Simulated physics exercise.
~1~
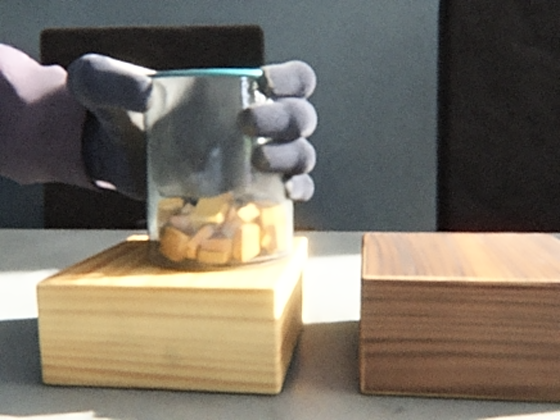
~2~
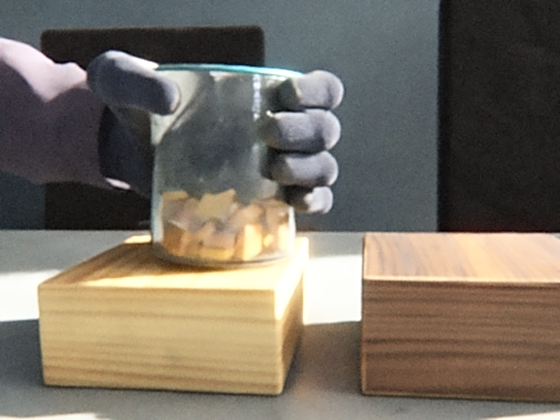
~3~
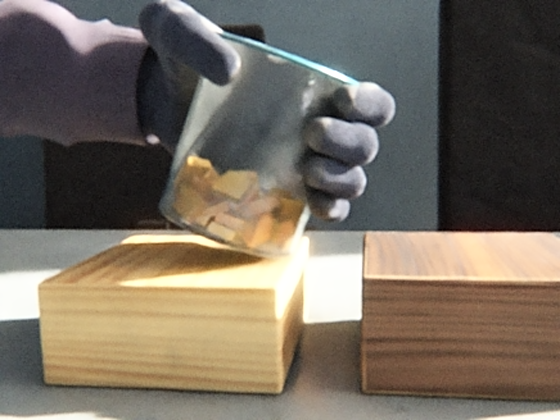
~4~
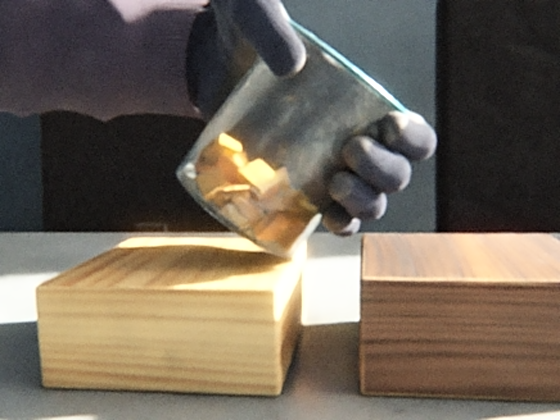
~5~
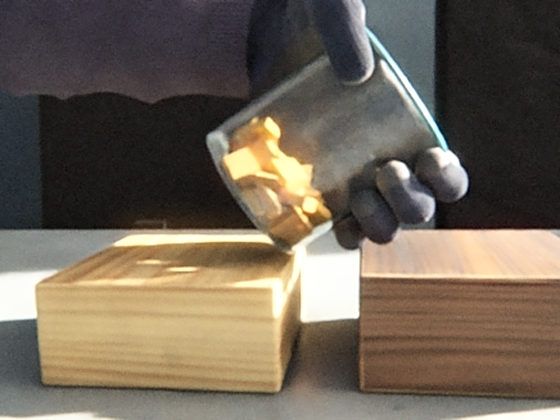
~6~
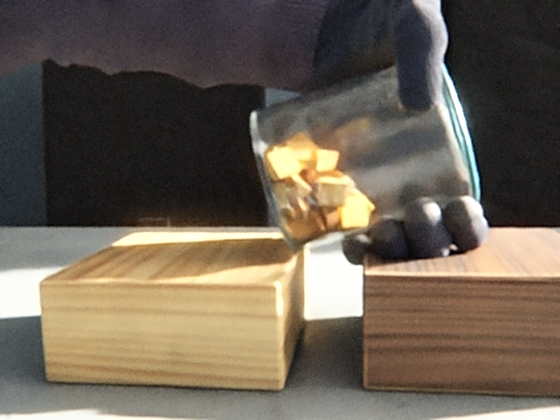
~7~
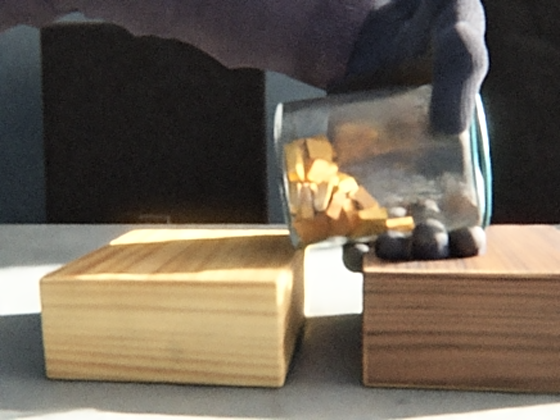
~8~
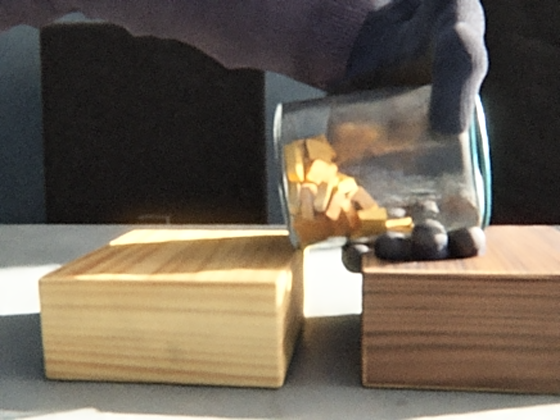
A gloved hand lifted a clear glass jar of small yellowish chunks off a pale wooden block, tipped it gradually to the right and laid it nearly flat, its rim end over the darker block, with all the chunks still inside.
